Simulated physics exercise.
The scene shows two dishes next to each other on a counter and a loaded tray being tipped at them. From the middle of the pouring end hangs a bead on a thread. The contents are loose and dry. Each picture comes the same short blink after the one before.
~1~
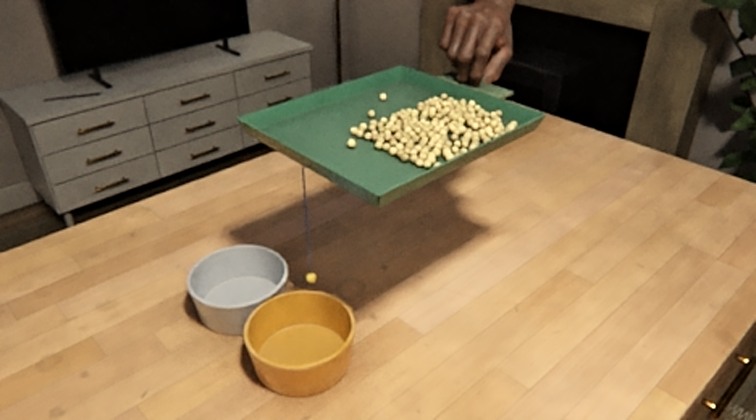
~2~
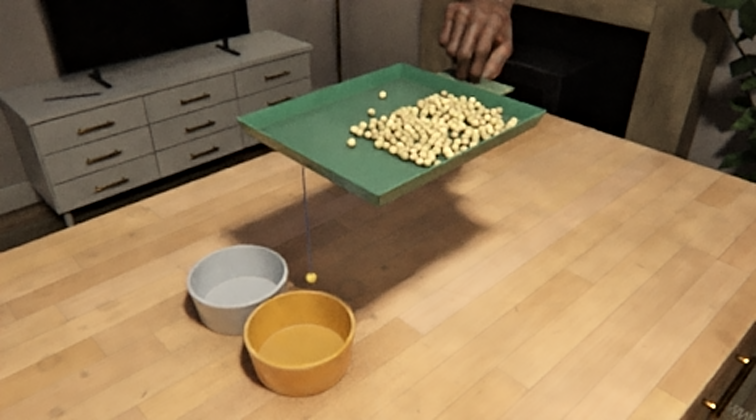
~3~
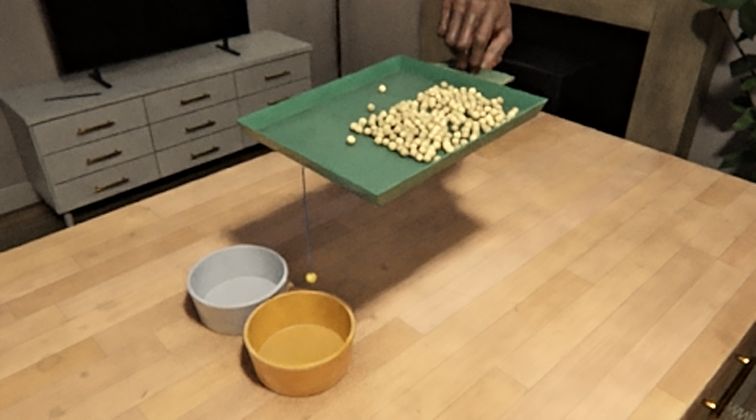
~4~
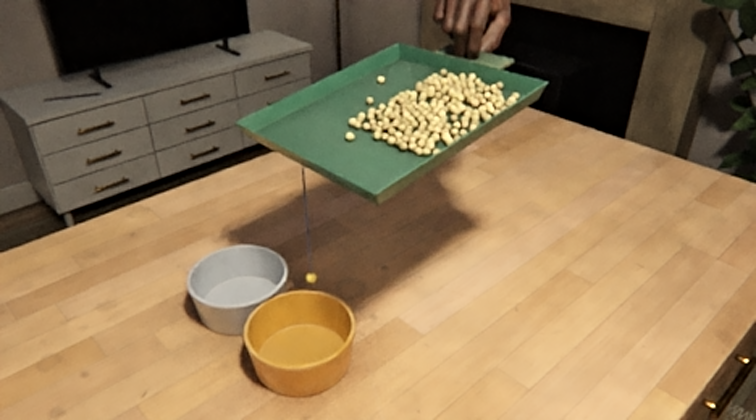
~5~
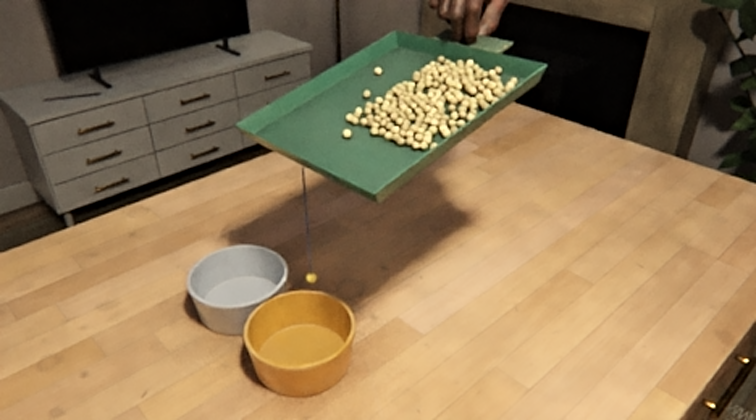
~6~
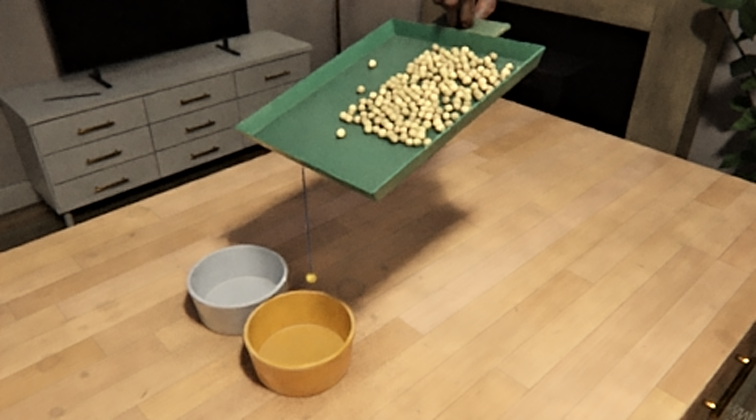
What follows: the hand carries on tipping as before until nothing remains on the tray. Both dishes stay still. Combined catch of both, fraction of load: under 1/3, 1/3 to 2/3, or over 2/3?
Tops two thirds.
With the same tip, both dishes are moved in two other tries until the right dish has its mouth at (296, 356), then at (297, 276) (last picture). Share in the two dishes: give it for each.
I'd say about 70 percent, followed by about 40 percent.
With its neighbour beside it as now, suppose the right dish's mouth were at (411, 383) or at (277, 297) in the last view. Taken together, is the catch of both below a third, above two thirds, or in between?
Two tries, in turn: Under a third and over two thirds.
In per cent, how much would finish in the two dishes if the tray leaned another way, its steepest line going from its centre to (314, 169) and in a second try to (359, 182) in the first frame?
For the first aim it is 70 in a hundred, for the second 10 in a hundred.
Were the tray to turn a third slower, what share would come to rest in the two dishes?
Result: About 100 per cent.
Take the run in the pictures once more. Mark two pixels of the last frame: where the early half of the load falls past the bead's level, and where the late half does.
Half one: (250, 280), half two: (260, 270).
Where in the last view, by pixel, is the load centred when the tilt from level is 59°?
Roughly at (284, 161).
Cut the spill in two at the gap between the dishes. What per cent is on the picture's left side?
I'd put it at around 90 per cent.
Soon after the last picture, tray tipped steeply; about two thirds on the tray; a small part in the right dish; a stray few in the left dish; a stray few outside both; about a quarter in the air.
A little later, tray tipped right over; a small part on the tray; about a quarter in the right dish; about a third in the left dish; a small part outside both; about a quarter in the air.
Later still, tray tipped past a quarter turn; about a third in the right dish; about half in the left dish; a small part outside both; a stray few in the air.
At rest, tray tipped past a quarter turn; about a third in the right dish; about half in the left dish; a small part outside both; a stray few in the air.
